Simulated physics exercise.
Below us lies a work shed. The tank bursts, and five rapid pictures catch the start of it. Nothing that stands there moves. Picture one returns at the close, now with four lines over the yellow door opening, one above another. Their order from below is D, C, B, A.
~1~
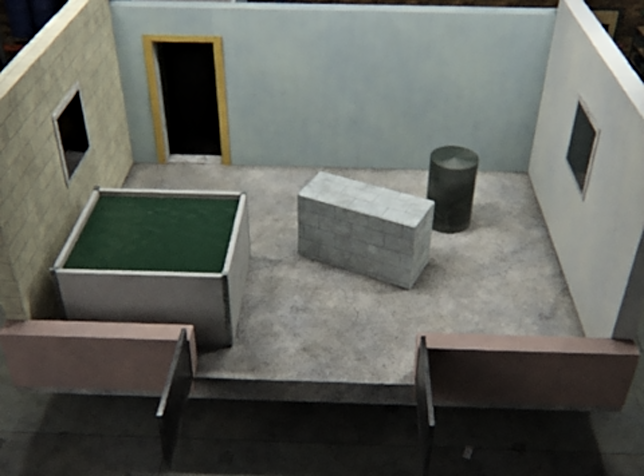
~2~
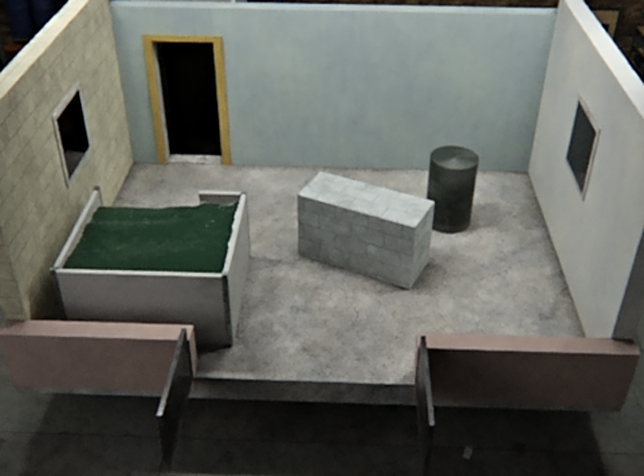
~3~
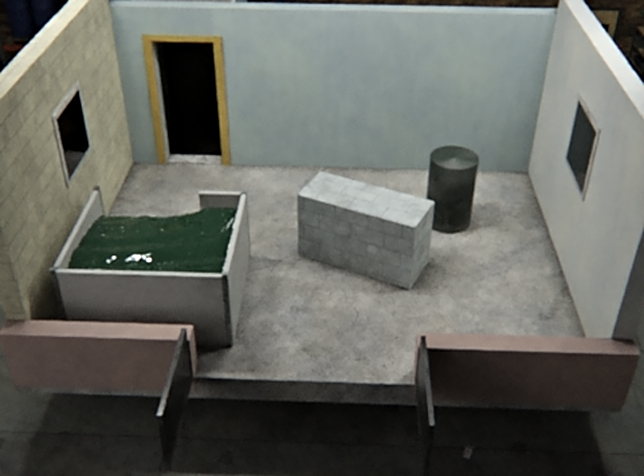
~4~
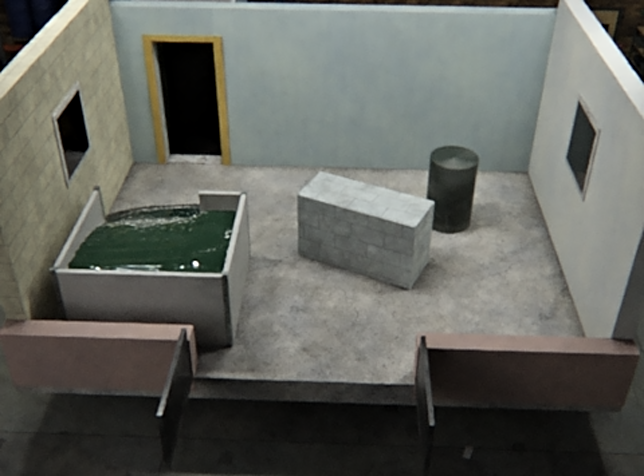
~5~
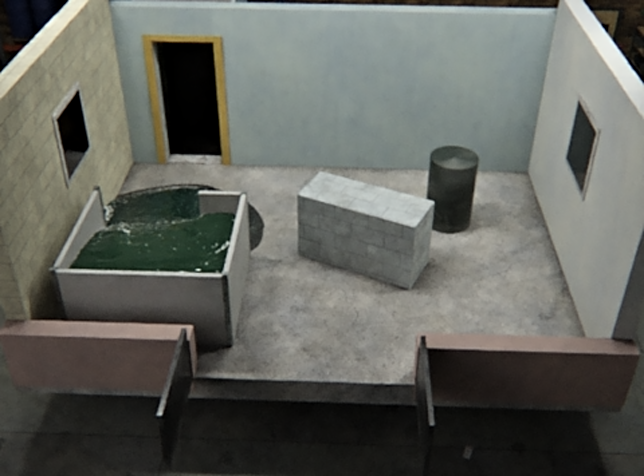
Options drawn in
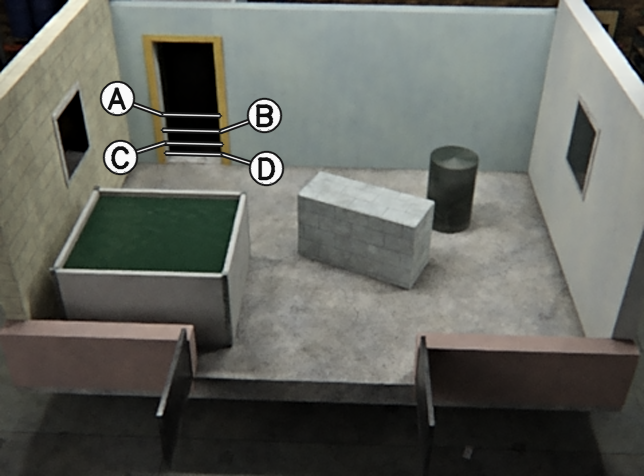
Dark green water fills a pale, square tank on the left of a roofless work shed, seen from a steady view high in front. A grey block stands mid-floor with a dark drum behind it, a yellow-framed doorway at the back left, and an open gate between low pinkish walls in front. The tank's back opens, and the water sinks, churns with white flecks and spreads across the floor behind it.
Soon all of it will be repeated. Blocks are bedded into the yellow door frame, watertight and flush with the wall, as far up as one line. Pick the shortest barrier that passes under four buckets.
B will do.
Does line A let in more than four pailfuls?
No, that is safe.
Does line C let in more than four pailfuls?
Yes.
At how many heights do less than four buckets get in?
Two.
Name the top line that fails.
C.
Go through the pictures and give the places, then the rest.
Water in the tank at rest, its middle at (157, 235); foot of the yellow doorway at (195, 164); open gate at (304, 325), in the first picture.
Water covers 2 % of the ground, its front hidden from here, in the second picture.
Water covers 4 % of the ground, its front hidden from here, in the third picture.
Water covers 9 % of the ground, its front hidden from here, in the fourth picture.
Front seen at (194, 186), 14 % of the ground wet, in the fifth picture.
On the marked copy, A at (190, 115); B at (191, 130); C at (193, 143); D at (194, 153); from the bottom up D, C, B, A.
With A, nothing gets over.
With B, a splash gets over, under a bucket.
With C, about 11 bucketfuls get in.
With D, dozens of bucketfuls pour in.
